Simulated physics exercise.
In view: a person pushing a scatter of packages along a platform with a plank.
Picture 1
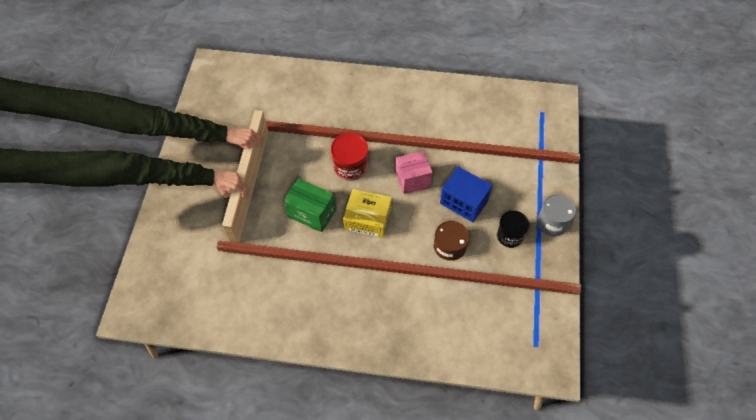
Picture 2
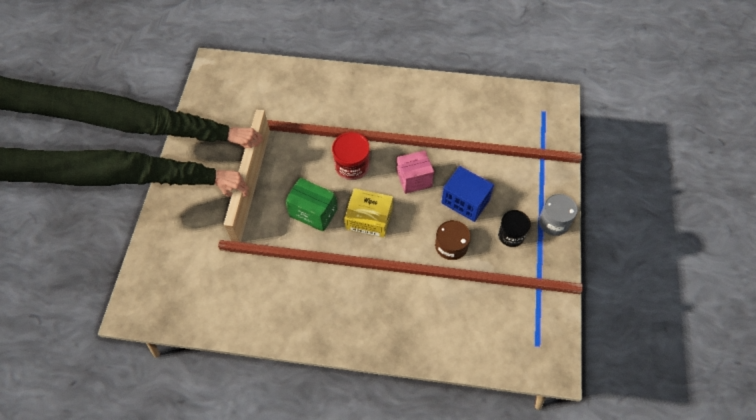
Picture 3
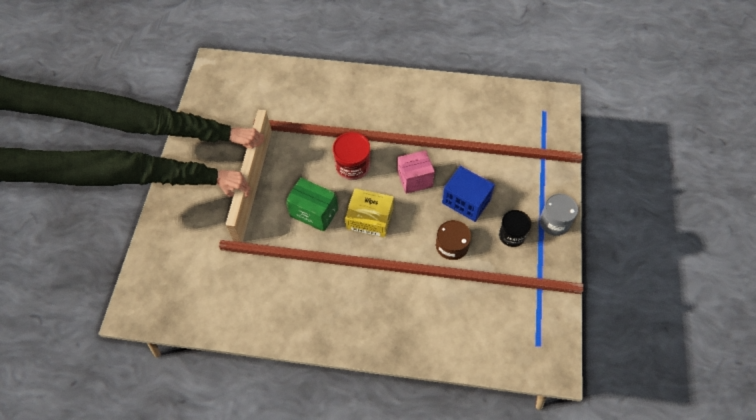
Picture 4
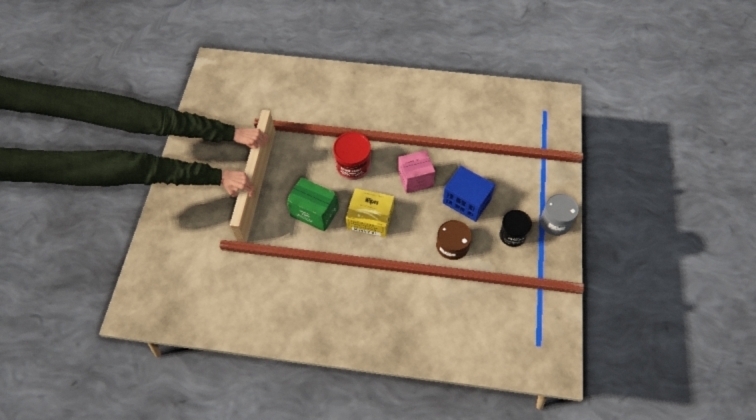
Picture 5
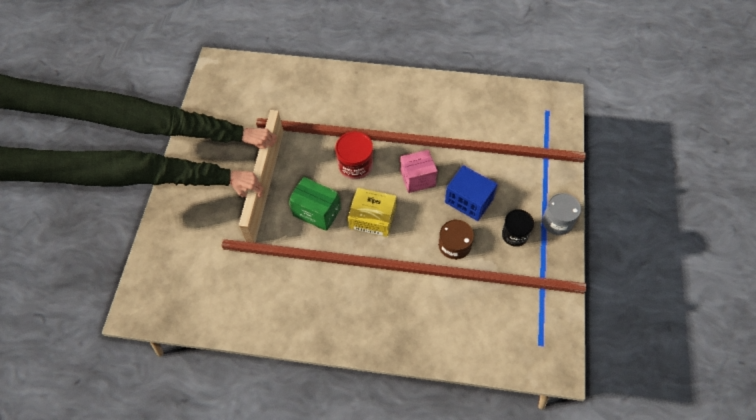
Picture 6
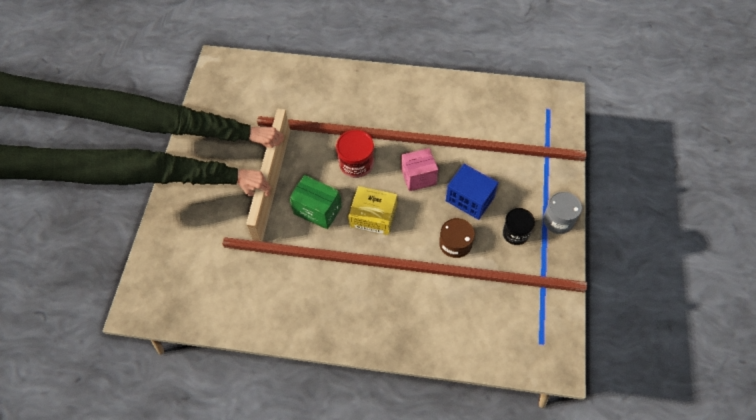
A pale wooden platform stands on grey ground, seen from high above. Two arms in dark green sleeves hold a plank at the left between two reddish rails, with green and yellow boxes, a red pail, a pink parcel, a blue crate, and brown, black and grey containers scattered rightward toward a blue tape line. The hands push the plank slightly right, not touching the packages, while the view drifts barely.
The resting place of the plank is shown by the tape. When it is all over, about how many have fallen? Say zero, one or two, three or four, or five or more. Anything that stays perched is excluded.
When it is all over, the number fallen is five or more.
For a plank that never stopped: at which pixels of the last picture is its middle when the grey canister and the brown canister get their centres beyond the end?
When the grey canister crosses, the middle is near (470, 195); when the brown canister crosses, near (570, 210).
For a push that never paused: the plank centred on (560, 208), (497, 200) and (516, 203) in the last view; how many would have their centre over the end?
Result per place: 5; 2; 3.
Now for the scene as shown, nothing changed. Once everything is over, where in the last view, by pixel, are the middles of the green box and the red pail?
They end up close to (569, 226) and (568, 171).
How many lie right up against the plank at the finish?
Counting them up gives 3.
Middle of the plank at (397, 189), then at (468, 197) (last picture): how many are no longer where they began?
By then 6, and later 8.
Soon after, none off yet; grey canister at rest near (562, 213); black pail at rest near (518, 227); blue crate at rest near (471, 192).
Then, none off yet; grey canister moved a little near (567, 212); black pail moved about its own width near (547, 231); blue crate moved about its own width near (534, 196).
At rest, the number that fall off is five or more; fallen, yellow box, pink parcel, blue crate, black pail and grey canister.
